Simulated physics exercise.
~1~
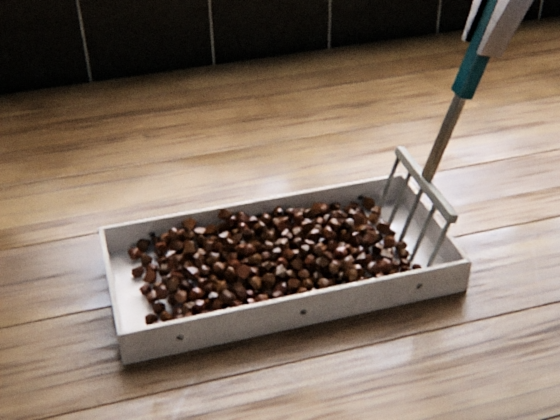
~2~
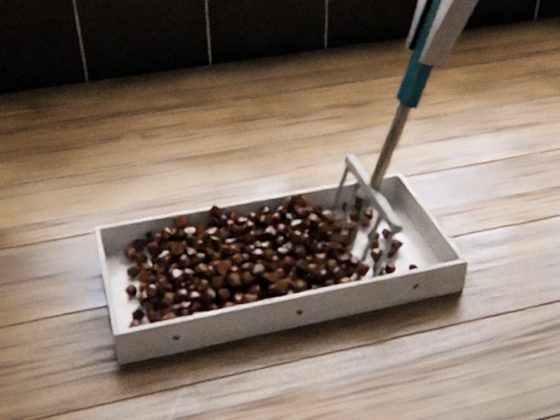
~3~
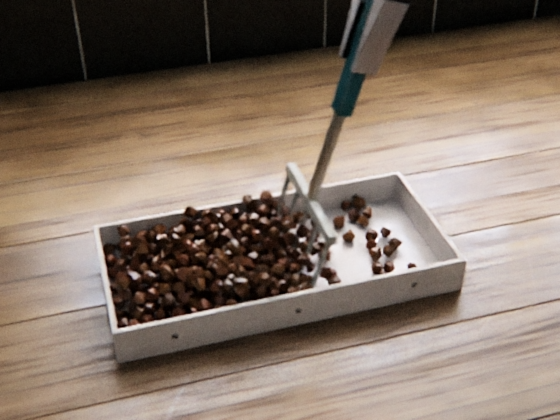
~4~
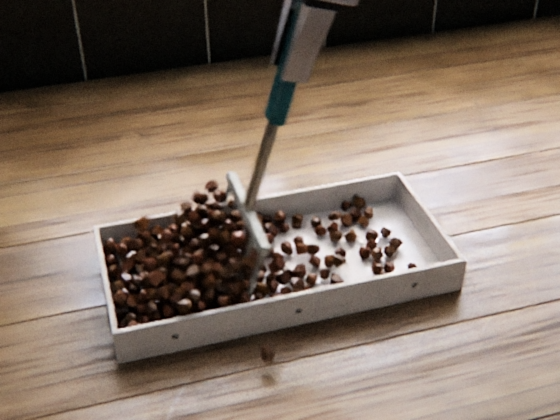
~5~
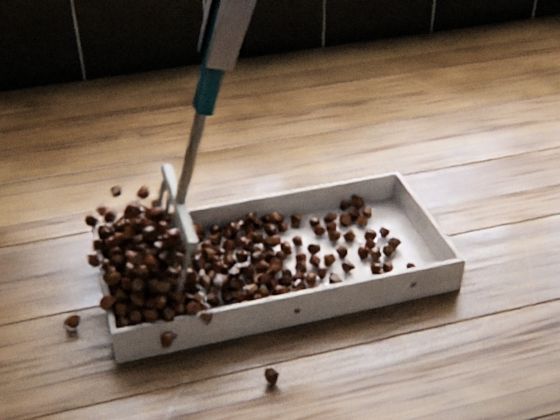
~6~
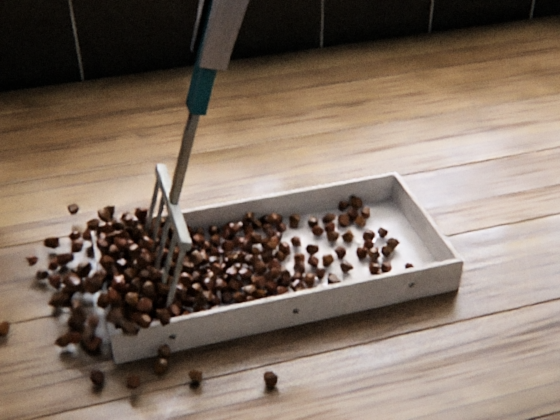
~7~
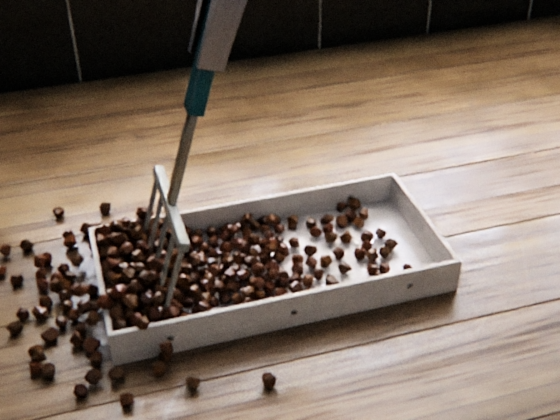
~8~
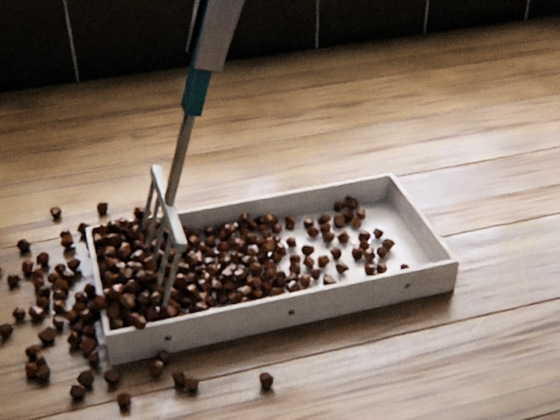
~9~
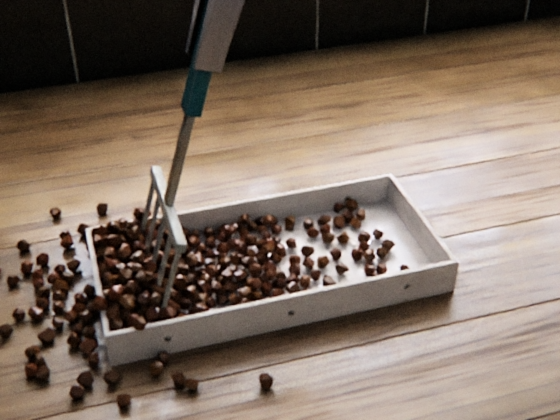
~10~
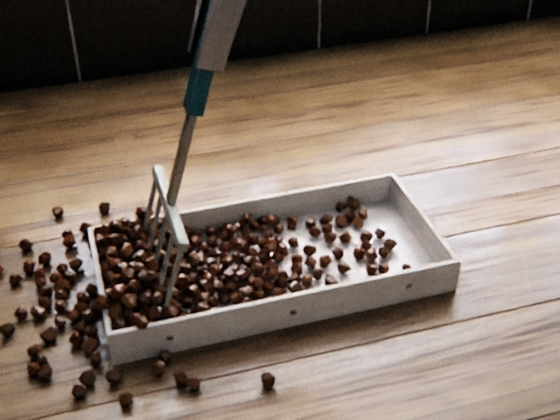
A robotic tool with a grey and teal shaft and a pale comb-like head stands at the right end of a shallow white tray, seen from above at an angle on a wood-grain surface before dark tiles. Small brown pellets fill much of the tray. The comb sweeps left, heaping the pellets ahead of it while some slip through behind. Near the left end, the pile spills over the tray's edge and pellets scatter across the wood. The comb stops inside the tray, with most pellets still in it and the rest lying around its left end.
